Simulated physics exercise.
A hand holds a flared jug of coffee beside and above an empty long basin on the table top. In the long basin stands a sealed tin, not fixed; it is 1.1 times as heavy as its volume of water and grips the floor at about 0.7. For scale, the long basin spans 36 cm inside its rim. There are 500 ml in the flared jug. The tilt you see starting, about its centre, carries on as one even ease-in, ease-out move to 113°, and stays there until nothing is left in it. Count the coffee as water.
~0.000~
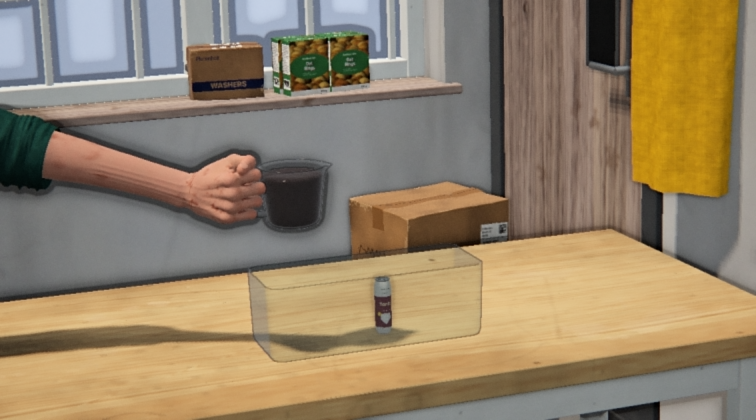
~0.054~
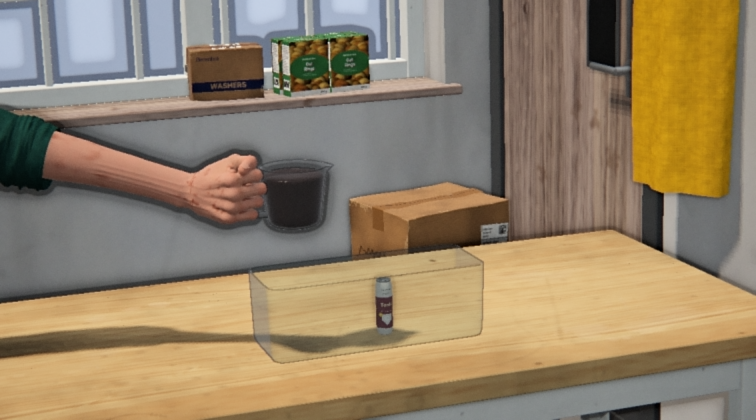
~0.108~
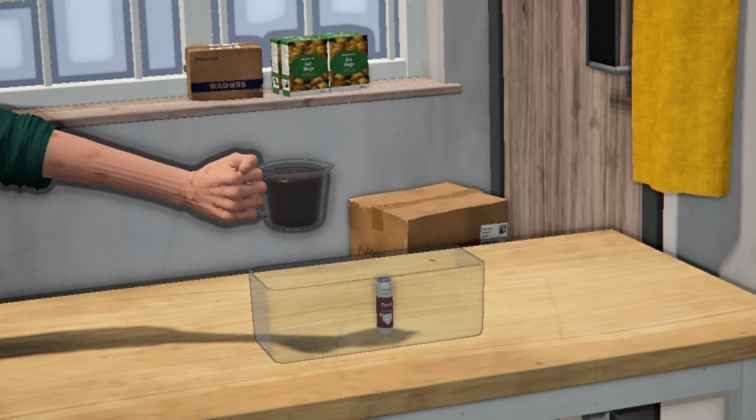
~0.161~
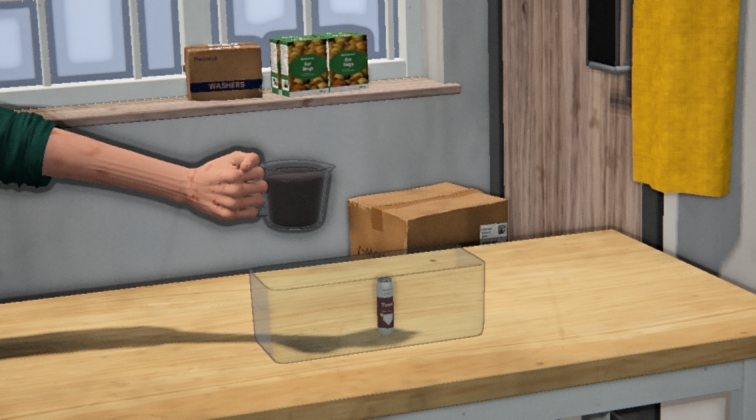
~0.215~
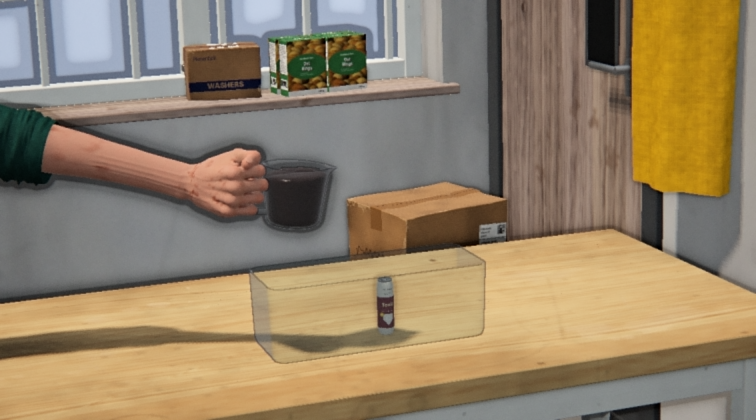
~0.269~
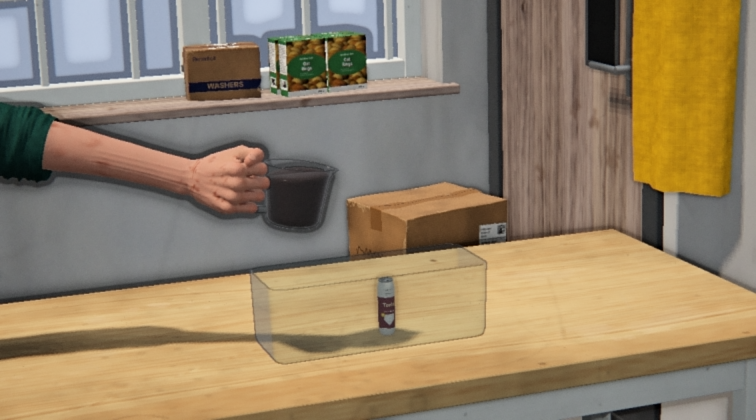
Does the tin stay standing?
It goes over.
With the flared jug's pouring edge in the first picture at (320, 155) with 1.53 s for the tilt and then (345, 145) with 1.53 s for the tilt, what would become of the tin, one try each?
First it falls; then it remains upright.
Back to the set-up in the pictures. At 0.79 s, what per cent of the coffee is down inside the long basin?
Some 12 per cent.
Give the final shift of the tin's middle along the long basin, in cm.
About 8.5 cm.
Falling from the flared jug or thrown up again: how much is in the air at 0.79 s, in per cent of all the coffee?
About 18 per cent.
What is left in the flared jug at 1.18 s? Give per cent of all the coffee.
Some 12 per cent.
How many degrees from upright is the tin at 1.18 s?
About 15°.
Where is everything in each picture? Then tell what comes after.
In the first frame, tilt 0°; pouring edge (332, 163); surface from (261, 177) to (321, 171); the long basin's rim runs from (257, 280) to (468, 254); the tin's top is at (382, 281).
In the second frame, tilt 0°; pouring edge (334, 163); surface from (262, 177) to (322, 172).
In the third frame, tilt 1°; pouring edge (334, 164); surface from (263, 177) to (323, 172).
In the fourth frame, tilt 3°; pouring edge (336, 165); surface from (264, 177) to (324, 172).
In the fifth frame, tilt 6°; pouring edge (337, 166); surface from (265, 177) to (326, 171).
In the sixth frame, tilt 9°; pouring edge (339, 169); surface from (267, 177) to (328, 171).
Then, 0.79 s in, the tilt is 60° and 71 per cent is still to pour; the tin stands where it began.
Then, 1.18 s in, the tilt is 100° and 12 per cent is still to pour; the tin leans 13°.
Then, 1.58 s in, the tilt is 113° and 0 per cent is still to pour; the tin lies on its side.
Then, 2.02 s in, the tilt is 113° and 0 per cent is still to pour; the tin lies on its side.
Finally, the tin lies on its side.
